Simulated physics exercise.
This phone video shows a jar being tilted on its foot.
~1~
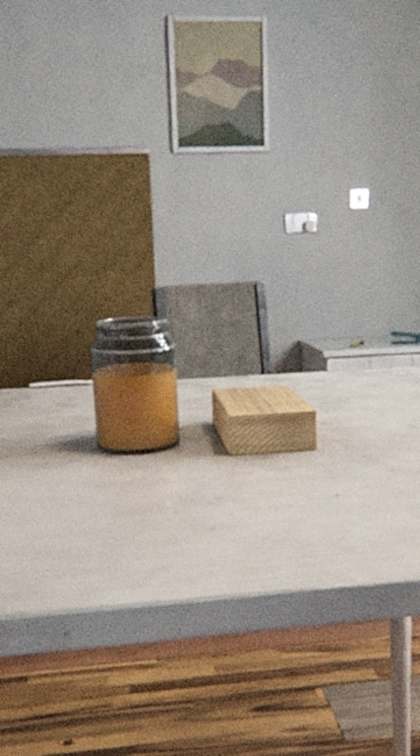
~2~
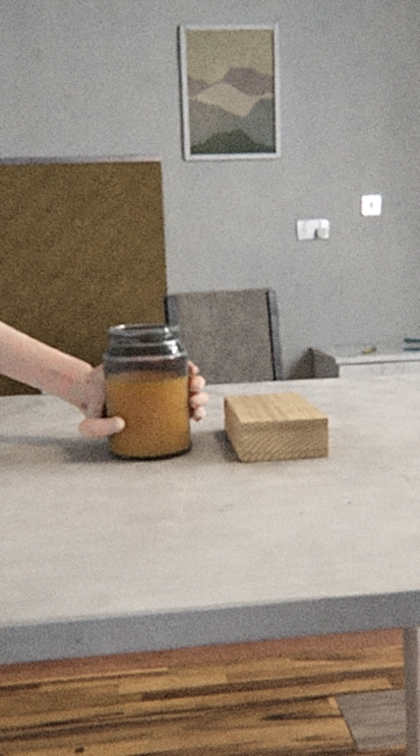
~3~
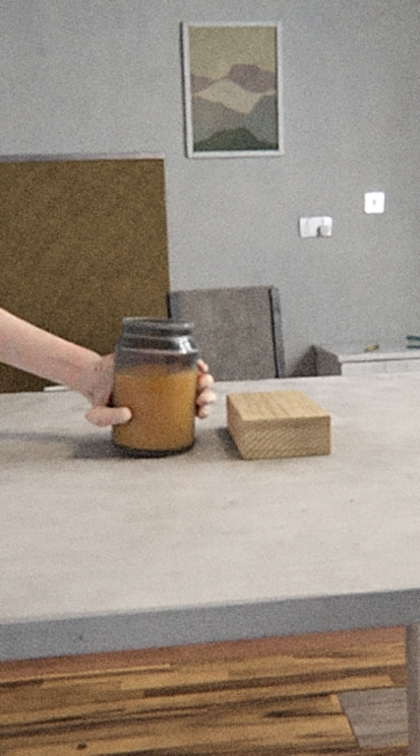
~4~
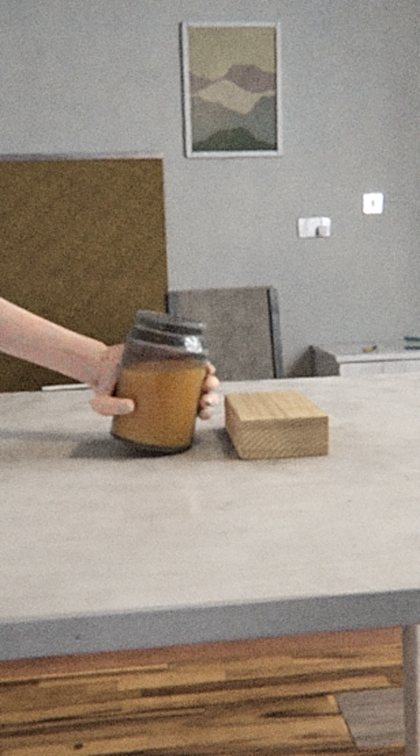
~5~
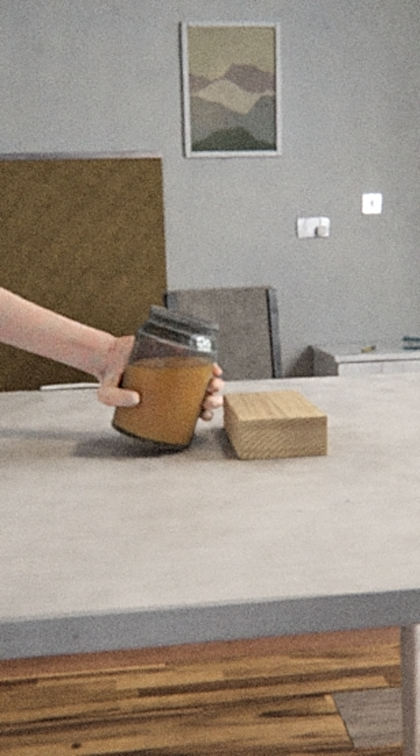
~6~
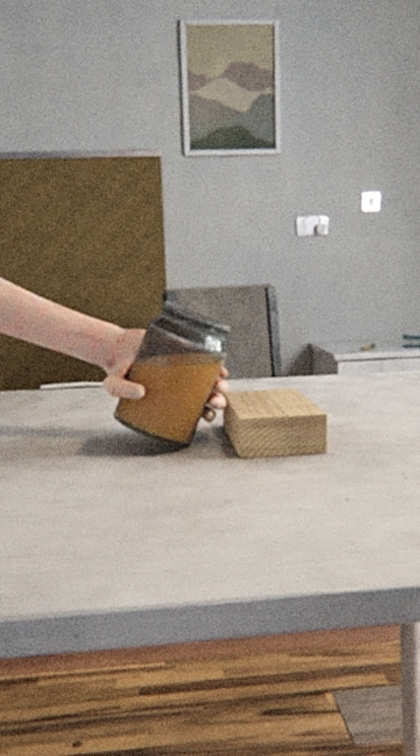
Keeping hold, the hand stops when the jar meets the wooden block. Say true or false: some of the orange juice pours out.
False.
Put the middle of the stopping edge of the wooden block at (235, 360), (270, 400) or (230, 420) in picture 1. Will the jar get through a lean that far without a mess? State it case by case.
First try it keeps every drop, second it brims over, third it brims over.
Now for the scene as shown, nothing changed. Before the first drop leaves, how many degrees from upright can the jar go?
Somewhere near 60 degrees from upright.
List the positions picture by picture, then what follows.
In the first frame, it stands upright; jar (135, 380) about two thirds full.
The second frame shows a hand takes hold; jar about two thirds full, surface at (146, 377); wooden block (272, 424).
The third frame shows tipping on its foot; jar (156, 381) about two thirds full.
In the fourth frame, the top moves towards the wooden block; jar about two thirds full, surface at (164, 366); wooden block (272, 422).
The fifth frame shows on the way over; jar (169, 372) about two thirds full.
In the sixth frame, it is leaning; jar (176, 370) tipped 25°; wooden block (270, 420).
Shortly, the jar leans by about 35°; none is lost.
Then, the jar leans by about 45°; none is lost.
At the finish, the jar leans by about 45°, against the wooden block; none is lost.
